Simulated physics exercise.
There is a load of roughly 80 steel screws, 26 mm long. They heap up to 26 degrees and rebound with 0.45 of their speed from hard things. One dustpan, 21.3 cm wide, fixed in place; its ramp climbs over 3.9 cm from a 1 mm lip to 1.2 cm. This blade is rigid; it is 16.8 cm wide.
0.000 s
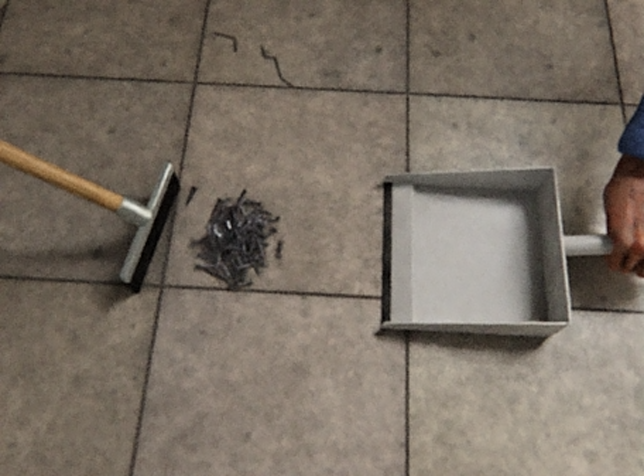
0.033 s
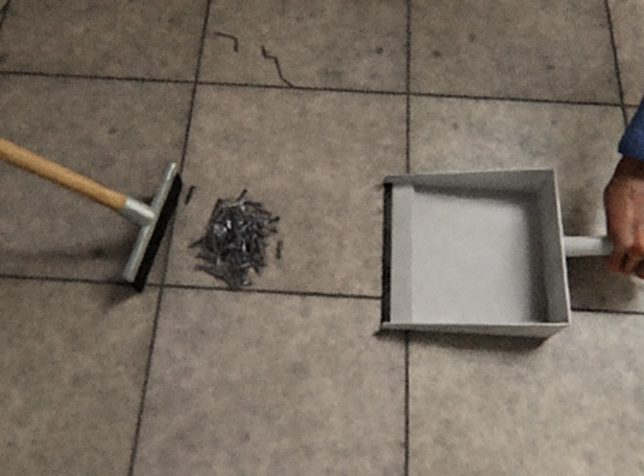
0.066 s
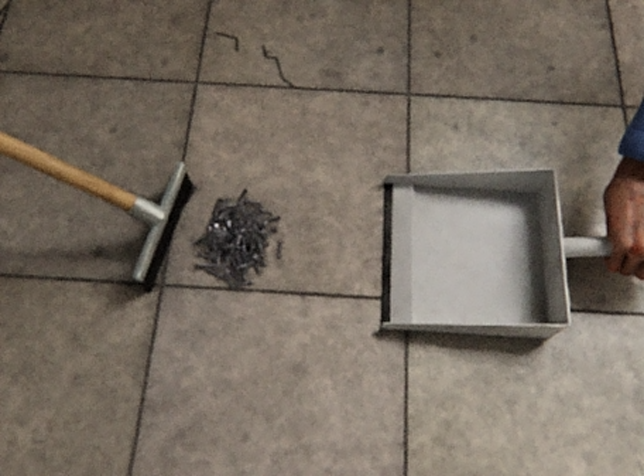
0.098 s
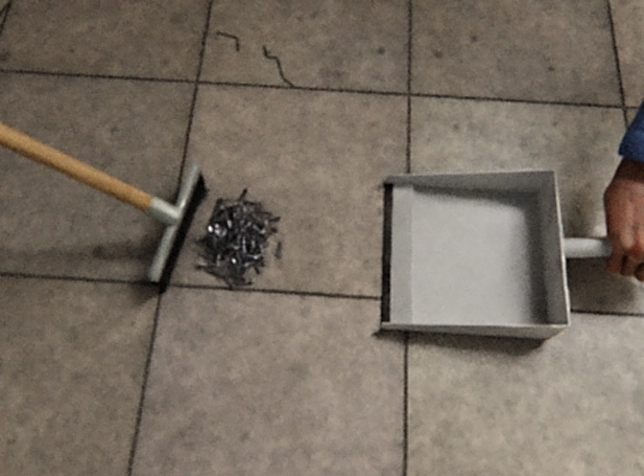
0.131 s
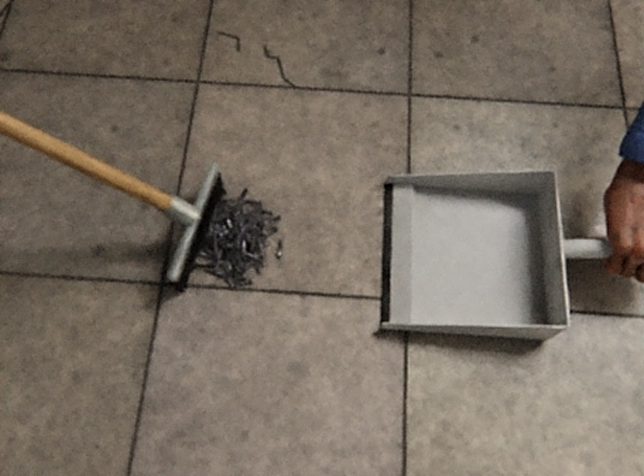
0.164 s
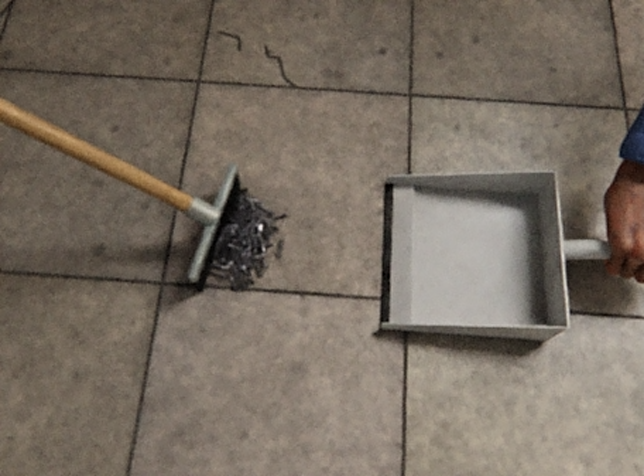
The clip opens on a tiled floor with a wooden-handled blade at left, a small pile of dark metal screws beside it, and a hand holding a grey dustpan still at right. The blade slides rightward across the gap, meets the pile's left edge, and nudges the screws slightly right.
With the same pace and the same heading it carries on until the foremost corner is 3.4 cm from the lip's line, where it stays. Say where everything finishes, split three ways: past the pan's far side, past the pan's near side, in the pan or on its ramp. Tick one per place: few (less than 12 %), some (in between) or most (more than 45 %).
Far side - few; near side - few; pan - some.
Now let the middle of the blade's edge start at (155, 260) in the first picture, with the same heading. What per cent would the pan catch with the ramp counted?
Roughly 30 percent, ramp included.
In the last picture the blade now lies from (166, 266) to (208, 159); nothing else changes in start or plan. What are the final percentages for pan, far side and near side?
Per cent by place - pan 0, far side 5, near side 0.
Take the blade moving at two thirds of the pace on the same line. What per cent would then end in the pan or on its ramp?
Some 5 %.
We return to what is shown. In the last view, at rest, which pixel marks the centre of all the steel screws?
(377, 255) or so.
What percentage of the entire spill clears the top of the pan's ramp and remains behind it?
About 5 %.
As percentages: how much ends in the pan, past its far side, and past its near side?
Far side 0, near side 0, pan 25.
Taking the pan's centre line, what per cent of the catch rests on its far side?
About 60 percent of it.
Then, at 0.29 s, middle of the blade 13 cm from the lip; 0 % over the lip, far side 0 %, near side 0 %.
After 0.38 s, middle of the blade 7 cm from the lip; 0 % over the lip, far side 0 %, near side 0 %.
Then, at 0.60 s, middle of the blade 5 cm from the lip; 25 % over the lip, far side 0 %, near side 5 %.
By 1.6 s all is still; far side 0 %, near side 0 %, pan 25 %, in front of the lip or behind the blade 75 %.
